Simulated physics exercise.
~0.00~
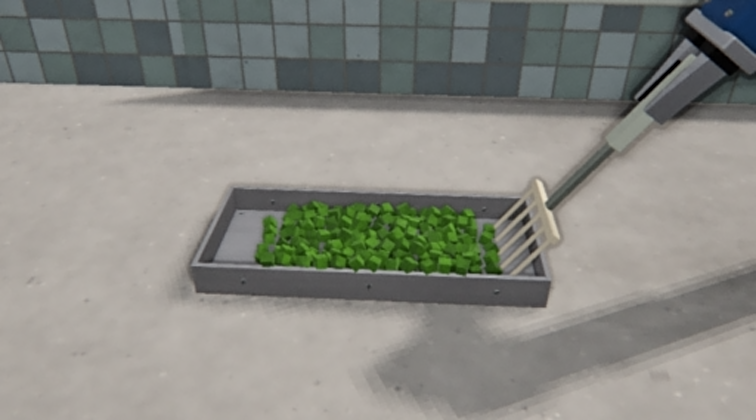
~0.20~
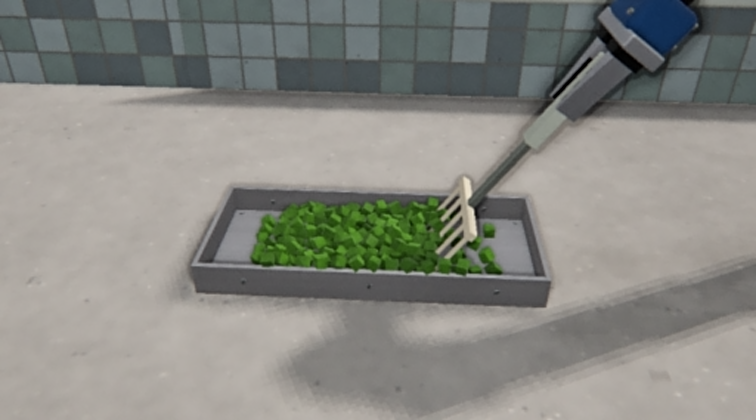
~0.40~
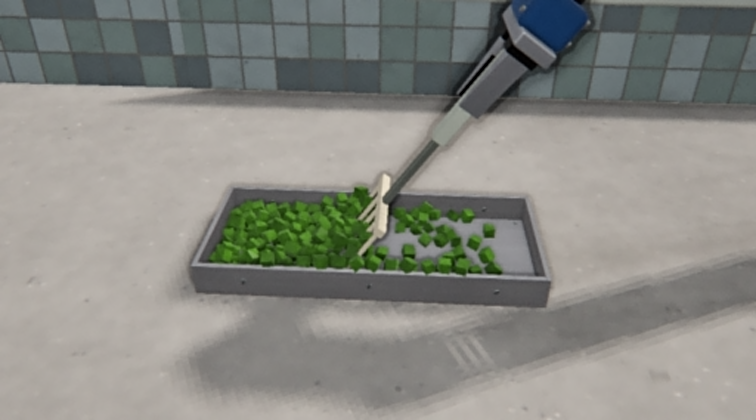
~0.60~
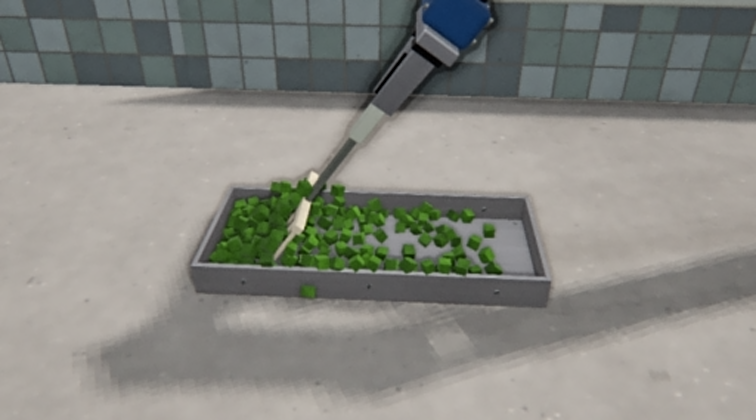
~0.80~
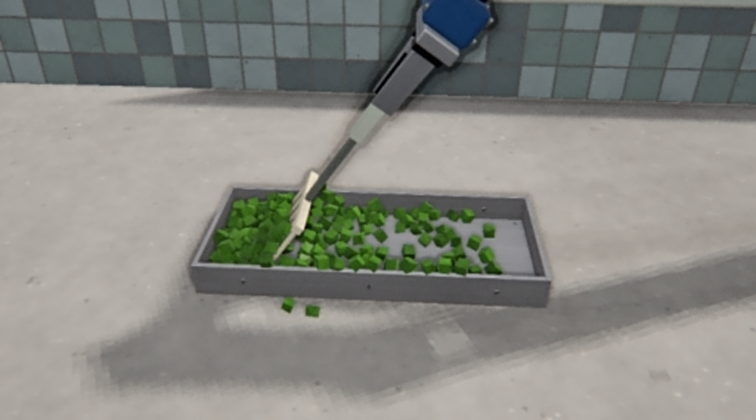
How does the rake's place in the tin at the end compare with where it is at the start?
At the start the rake is at the right end of the tin, and at the end it is in the left part, among the heaped green cubes.
At first, a robot arm holds a pale rake at the right end of a shallow grey tin, where small green cubes lie spread out on a stone-like surface before a tiled wall. The rake moves left into the cubes and pushes many of them along. By the middle of the tin, they are heaped against the left side, while some stay behind on the right. The rake goes on left, and a cube drops over the near edge. Finally the rake rests in the left part of the heap, with two cubes lying outside the tin.
